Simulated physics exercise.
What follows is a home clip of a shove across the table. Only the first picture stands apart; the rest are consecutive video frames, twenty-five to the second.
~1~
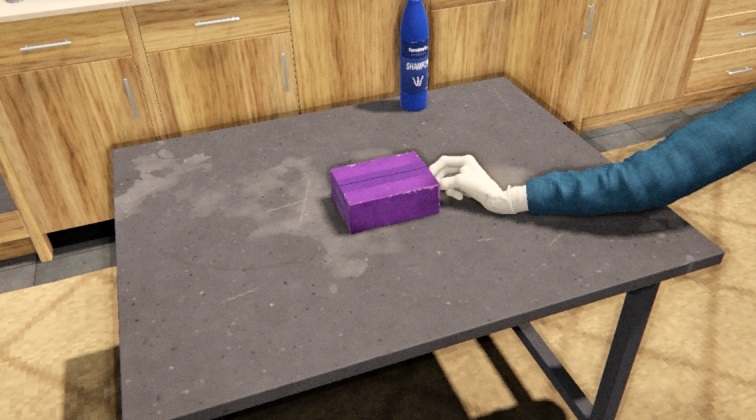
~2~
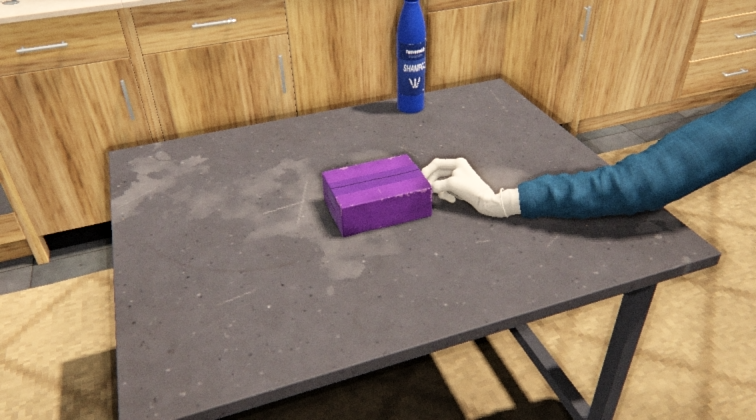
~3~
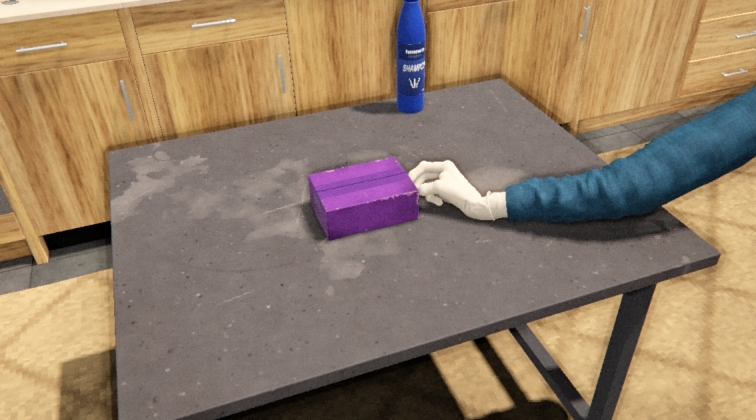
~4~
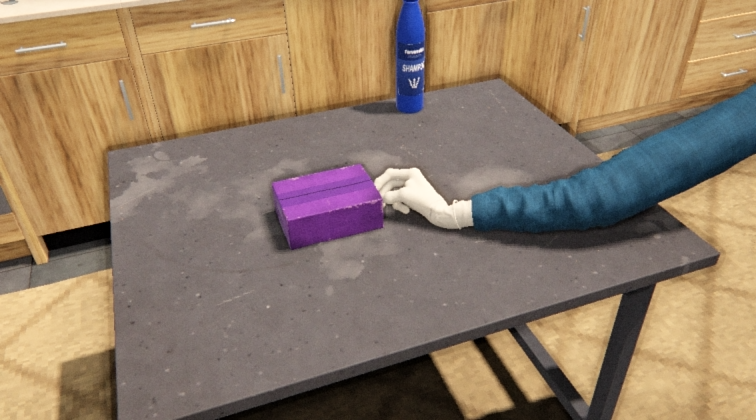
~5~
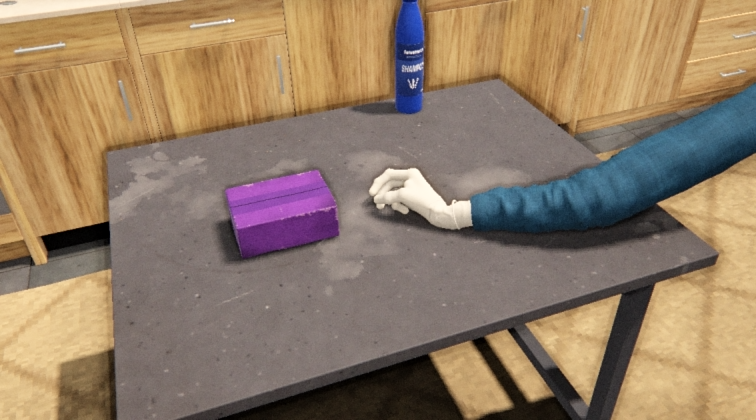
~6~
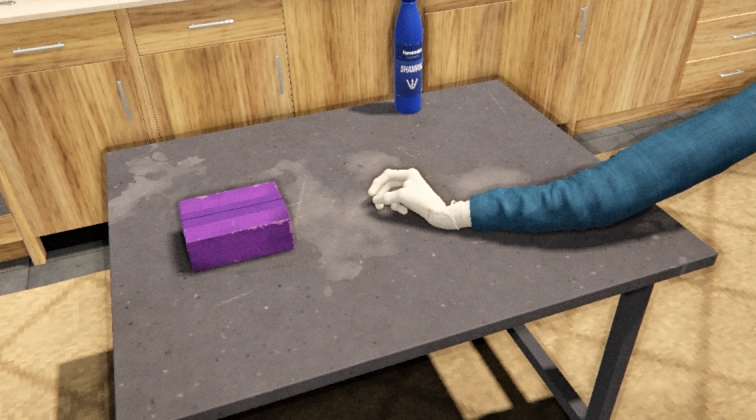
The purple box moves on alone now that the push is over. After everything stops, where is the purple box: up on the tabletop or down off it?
Predicted result: Off the table.
Then, 0.10 s later than the last frame, purple box moved well along near (135, 247).
Then, 0.30 s later than the last frame, purple box now off the table.
Then, 0.50 s later than the last frame, things are still on the move.
Then, 0.70 s later than the last frame, as before.
When it is over, off the table, purple box.
